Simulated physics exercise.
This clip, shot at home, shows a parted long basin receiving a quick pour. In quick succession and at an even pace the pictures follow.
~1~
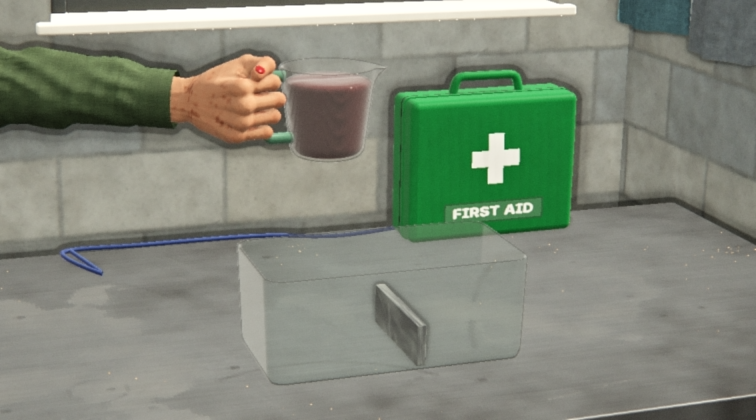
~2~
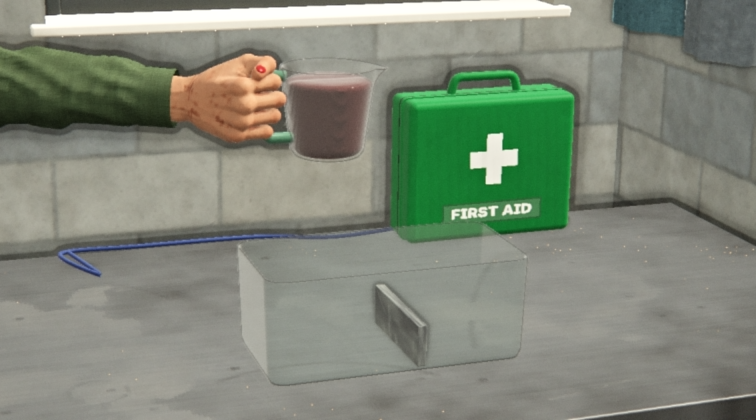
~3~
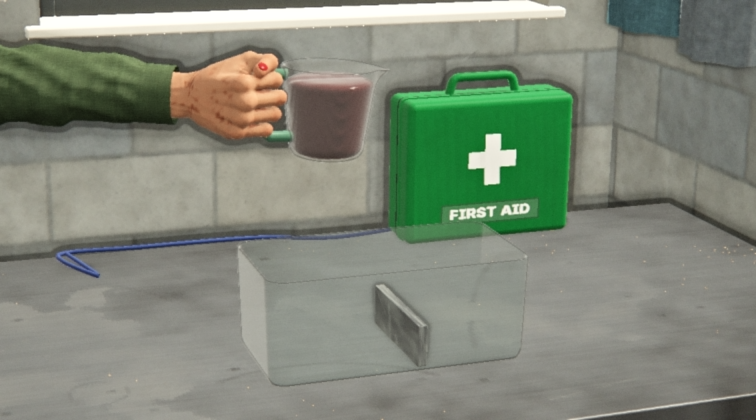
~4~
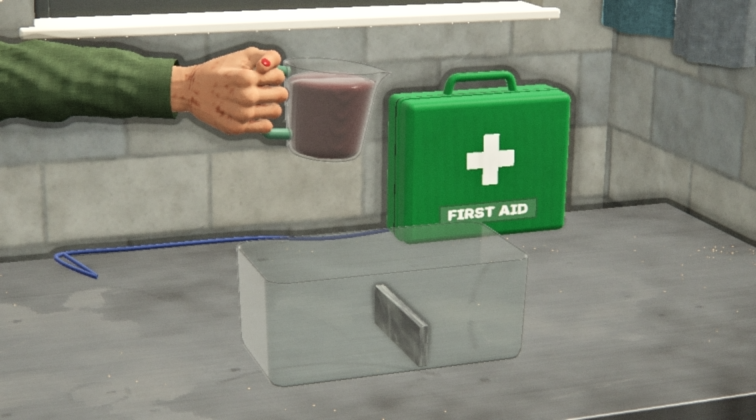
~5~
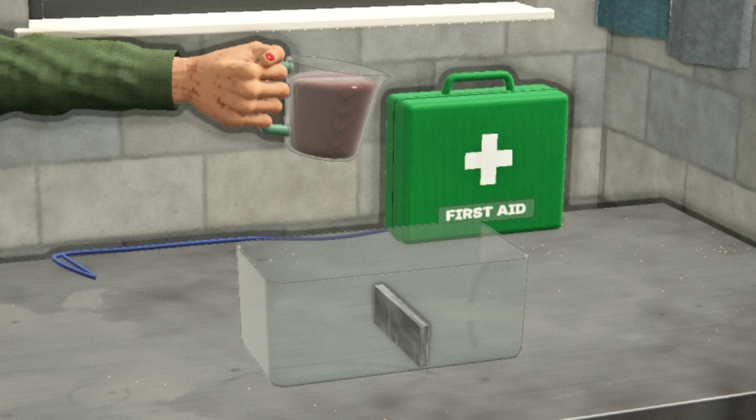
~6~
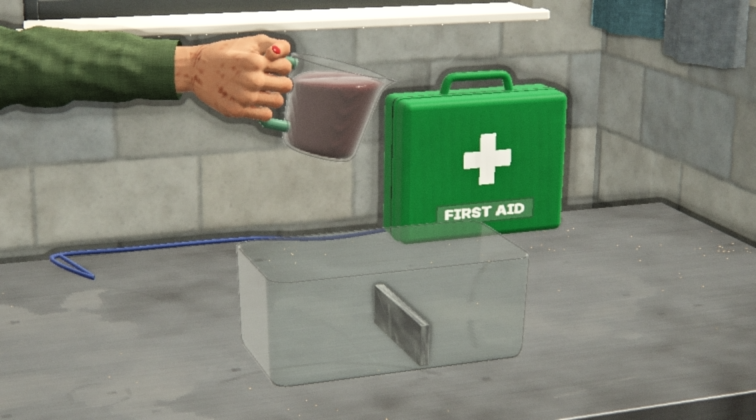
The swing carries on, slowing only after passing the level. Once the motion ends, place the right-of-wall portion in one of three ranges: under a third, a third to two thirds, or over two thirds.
The share right of the wall lands past the two-thirds mark.
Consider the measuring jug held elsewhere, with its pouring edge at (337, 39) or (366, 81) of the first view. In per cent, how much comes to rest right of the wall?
First some 40, then 70 per cent.
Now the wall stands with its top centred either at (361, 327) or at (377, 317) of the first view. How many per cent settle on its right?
Roughly 85 per cent, and 90 per cent.
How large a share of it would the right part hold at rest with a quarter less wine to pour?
Something like 90 per cent, give or take.
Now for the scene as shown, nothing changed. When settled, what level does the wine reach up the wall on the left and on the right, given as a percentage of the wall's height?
About 0 left, about 50 right.
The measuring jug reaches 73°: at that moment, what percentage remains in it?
Amount still in: Approx. 65 %.
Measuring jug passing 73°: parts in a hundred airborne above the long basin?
Around 25 percent.
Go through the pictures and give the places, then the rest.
The first picture shows tilt 0°; pouring edge (387, 65); surface from (285, 81) to (369, 77); the long basin's rim runs from (251, 263) to (505, 240); the wall's top is at (400, 305).
The second picture shows tilt 1°; pouring edge (387, 66); surface from (284, 81) to (370, 77).
The third picture shows tilt 2°; pouring edge (389, 68); surface from (286, 81) to (370, 78).
The fourth picture shows tilt 5°; pouring edge (391, 71); surface from (287, 80) to (373, 78).
The fifth picture shows tilt 9°; pouring edge (393, 74); surface from (289, 80) to (376, 78).
The sixth picture shows tilt 14°; pouring edge (395, 79); surface from (292, 81) to (381, 78).
A moment on, the measuring jug is tipped part way and 65 per cent is still to pour, 0 is left of the wall and 9 right of it.
Next, the measuring jug is tipped right over and 11 per cent is still to pour, 2 is left of the wall and 67 right of it.
Then the measuring jug is tipped right over and 0 per cent is still to pour, 7 is left of the wall and 91 right of it.
Later the measuring jug is tipped right over and 0 per cent is still to pour, 7 is left of the wall and 91 right of it.
At rest 7 per cent lies left of the wall, 91 right of it and 2 outside.
